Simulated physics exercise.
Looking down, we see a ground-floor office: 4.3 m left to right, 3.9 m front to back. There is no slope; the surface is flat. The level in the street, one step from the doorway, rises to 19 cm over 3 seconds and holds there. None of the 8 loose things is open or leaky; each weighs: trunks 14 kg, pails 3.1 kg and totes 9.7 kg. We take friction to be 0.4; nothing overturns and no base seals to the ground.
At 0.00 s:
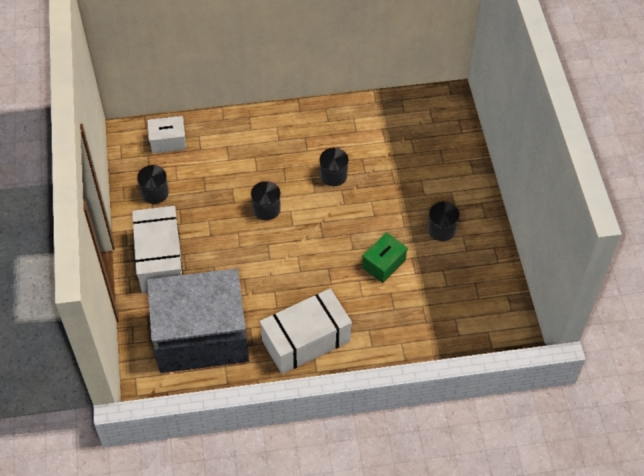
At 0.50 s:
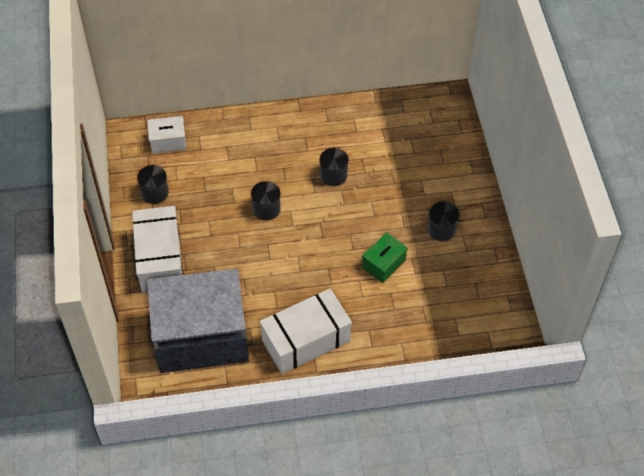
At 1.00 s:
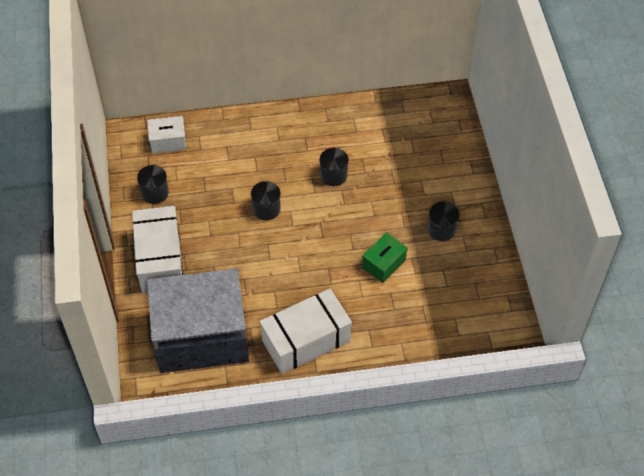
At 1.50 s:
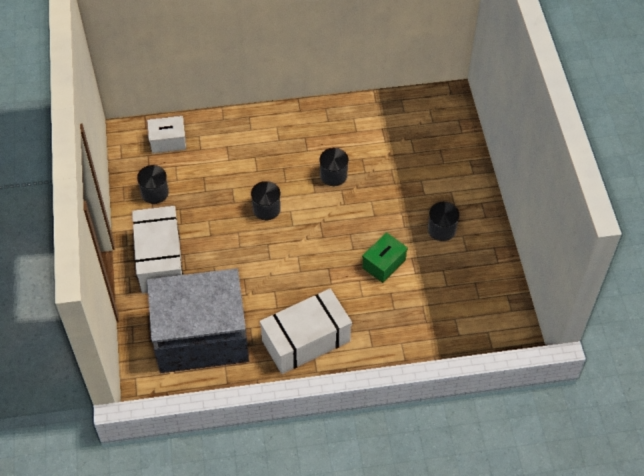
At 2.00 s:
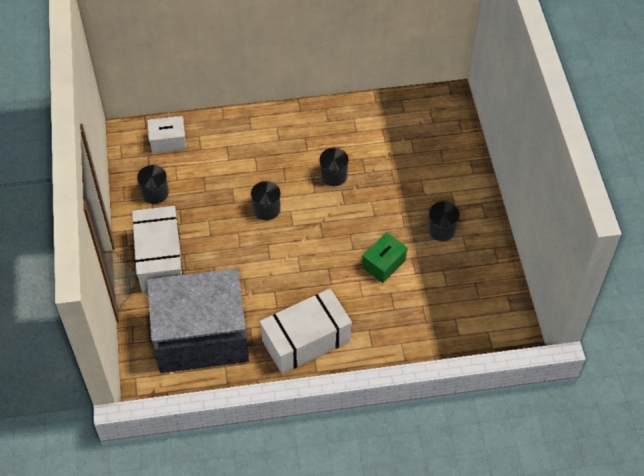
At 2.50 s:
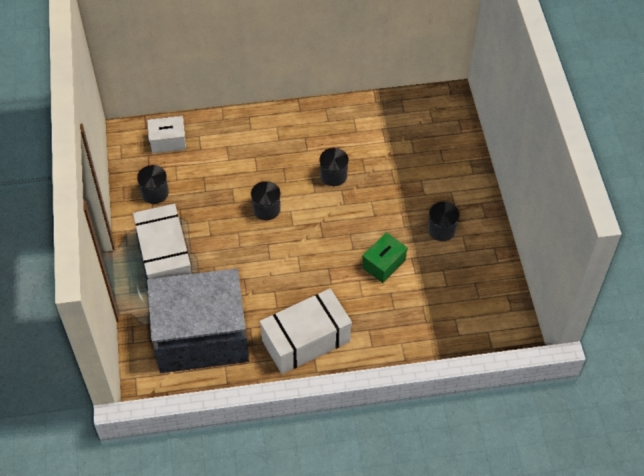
Water spread over the pavement outside the office, then a little seeped in at the left doorway and nudged the nearby white box slightly, while the green tote and everything else stayed still.
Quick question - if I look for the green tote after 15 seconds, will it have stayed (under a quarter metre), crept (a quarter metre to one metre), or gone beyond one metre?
Gone beyond one metre.
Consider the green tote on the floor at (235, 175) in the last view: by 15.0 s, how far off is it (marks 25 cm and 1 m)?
Looks like it hardly stirs.
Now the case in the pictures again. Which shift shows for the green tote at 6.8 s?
I'd guess some 30 cm by then.
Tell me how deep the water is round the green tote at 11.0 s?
6 cm or so.
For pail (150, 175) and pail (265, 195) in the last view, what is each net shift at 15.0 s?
Net displacement, in order: 20 cm; 120 cm.
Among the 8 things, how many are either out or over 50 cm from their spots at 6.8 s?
Result: 2.
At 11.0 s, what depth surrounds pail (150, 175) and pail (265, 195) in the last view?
First about 3 cm, second about 8 cm.
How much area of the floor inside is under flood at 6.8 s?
Roughly 15 m2 of it is wet.
After 3.5 s the green tote is near (385, 252), 0.0 m from its start, aground; 0 afloat.
After 6.8 s the green tote is near (412, 254), 0.3 m from its start, aground; 0 afloat.
After 11.0 s the green tote is near (414, 253), 0.3 m from its start, aground; 5 afloat.
After 15.0 s the green tote is near (503, 308), 1.4 m from its start, afloat; 7 afloat.
